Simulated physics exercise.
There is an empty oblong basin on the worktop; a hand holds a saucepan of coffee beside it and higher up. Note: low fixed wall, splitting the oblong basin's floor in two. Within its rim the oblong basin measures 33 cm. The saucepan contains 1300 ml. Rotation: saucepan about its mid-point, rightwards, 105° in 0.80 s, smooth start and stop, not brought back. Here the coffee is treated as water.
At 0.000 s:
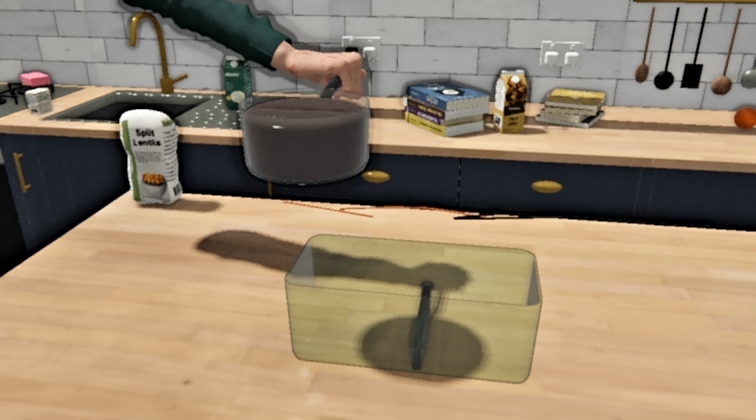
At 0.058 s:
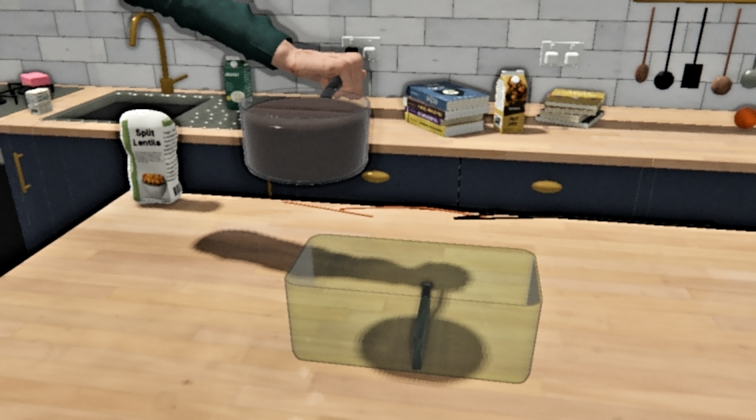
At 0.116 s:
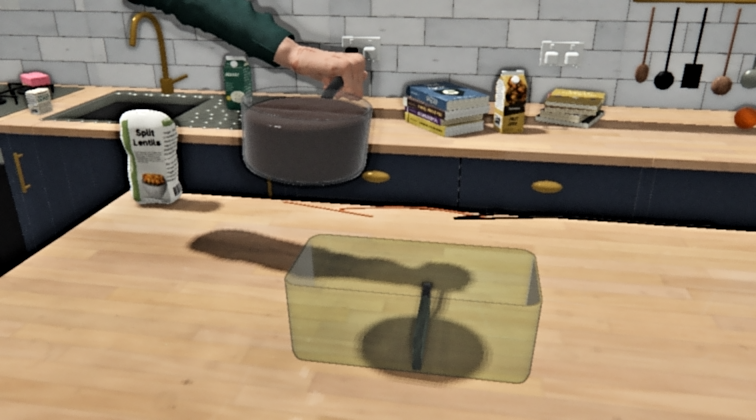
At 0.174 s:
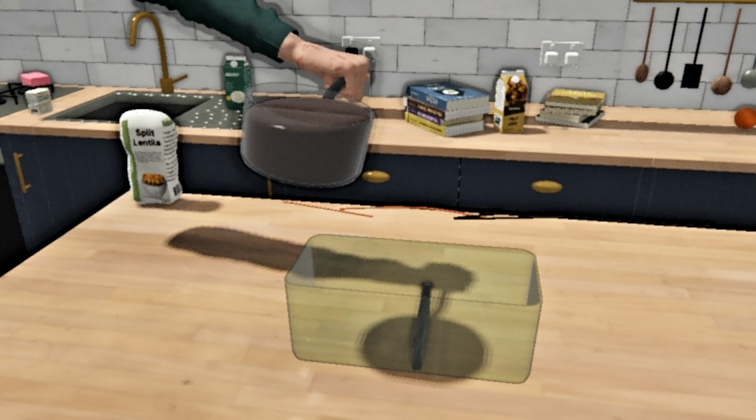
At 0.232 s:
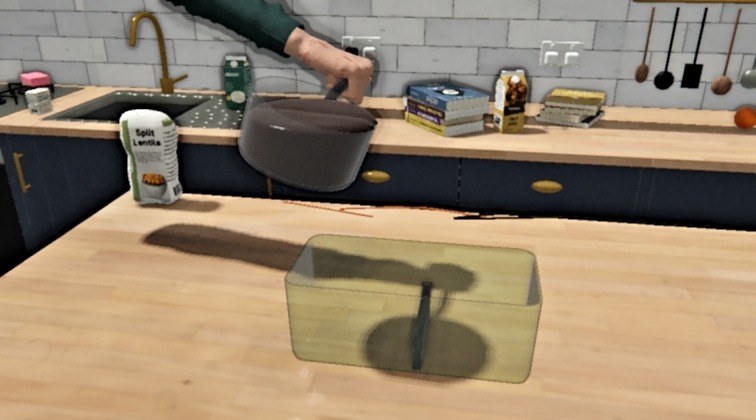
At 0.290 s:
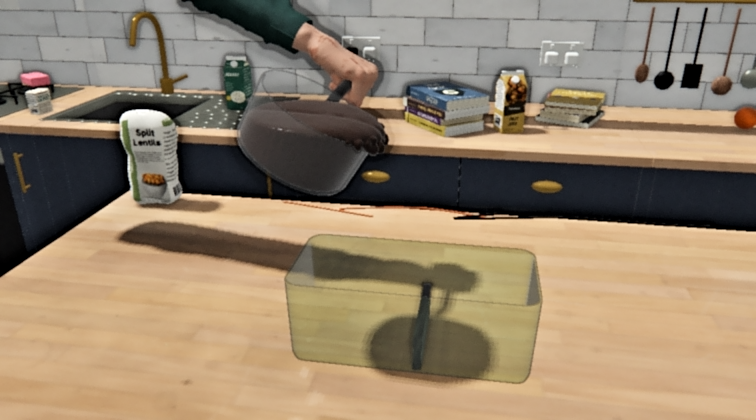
A kitchen with white brick tiles and dark blue cabinets is seen from slightly above a pale wooden worktop, the camera staying still. An empty, see-through yellow oblong basin with a low dark divider stands in front, a white and green lentil packet at left, books and a carton behind. A green-sleeved hand holds a clear saucepan of dark coffee above, at first level, then tilting it rightward until liquid reaches its rim.
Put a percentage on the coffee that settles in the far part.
Roughly 46 per cent ends up there.
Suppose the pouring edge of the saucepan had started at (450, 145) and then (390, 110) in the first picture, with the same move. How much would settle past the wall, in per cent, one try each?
Try 1: Approx. 75 %; try 2: Approx. 60 %.
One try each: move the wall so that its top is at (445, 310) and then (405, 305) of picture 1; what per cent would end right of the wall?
20 % and 65 %.
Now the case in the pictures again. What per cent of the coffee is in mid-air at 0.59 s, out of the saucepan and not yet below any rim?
Near 44 per cent at that time.
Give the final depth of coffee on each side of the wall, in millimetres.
The left side settles near 28 mm and the right side near 30 mm.
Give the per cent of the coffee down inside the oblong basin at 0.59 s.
Around 26%.
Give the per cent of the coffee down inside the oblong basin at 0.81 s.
My estimate is about 82 percent.
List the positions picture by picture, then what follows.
Tilt 0°; pouring edge (368, 106); surface from (248, 109) to (366, 113); the oblong basin's rim runs from (298, 258) to (538, 278); the wall's top is at (423, 310), in the first frame.
Tilt 1°; pouring edge (368, 107); surface from (249, 108) to (367, 114), in the second frame.
Tilt 5°; pouring edge (370, 112); surface from (250, 107) to (369, 115), in the third frame.
Tilt 12°; pouring edge (372, 120); surface from (252, 108) to (372, 117), in the fourth frame.
Tilt 20°; pouring edge (374, 130); surface from (252, 109) to (376, 124); 1 per cent is over the edge, in the fifth frame.
Tilt 31°; pouring edge (374, 142); surface from (251, 110) to (375, 132); 5 per cent is over the edge, in the sixth frame.
By 0.59 s the tilt is 89° and 31 per cent is still to pour, 5 is left of the wall and 20 right of it.
By 0.81 s the tilt is 105° and 6 per cent is still to pour, 37 is left of the wall and 46 right of it.
By 1.05 s the tilt is 105° and 1 per cent is still to pour, 48 is left of the wall and 45 right of it.
By 1.30 s the tilt is 105° and 0 per cent is still to pour, 51 is left of the wall and 46 right of it.
At rest 51 per cent lies left of the wall, 46 right of it and 4 outside.
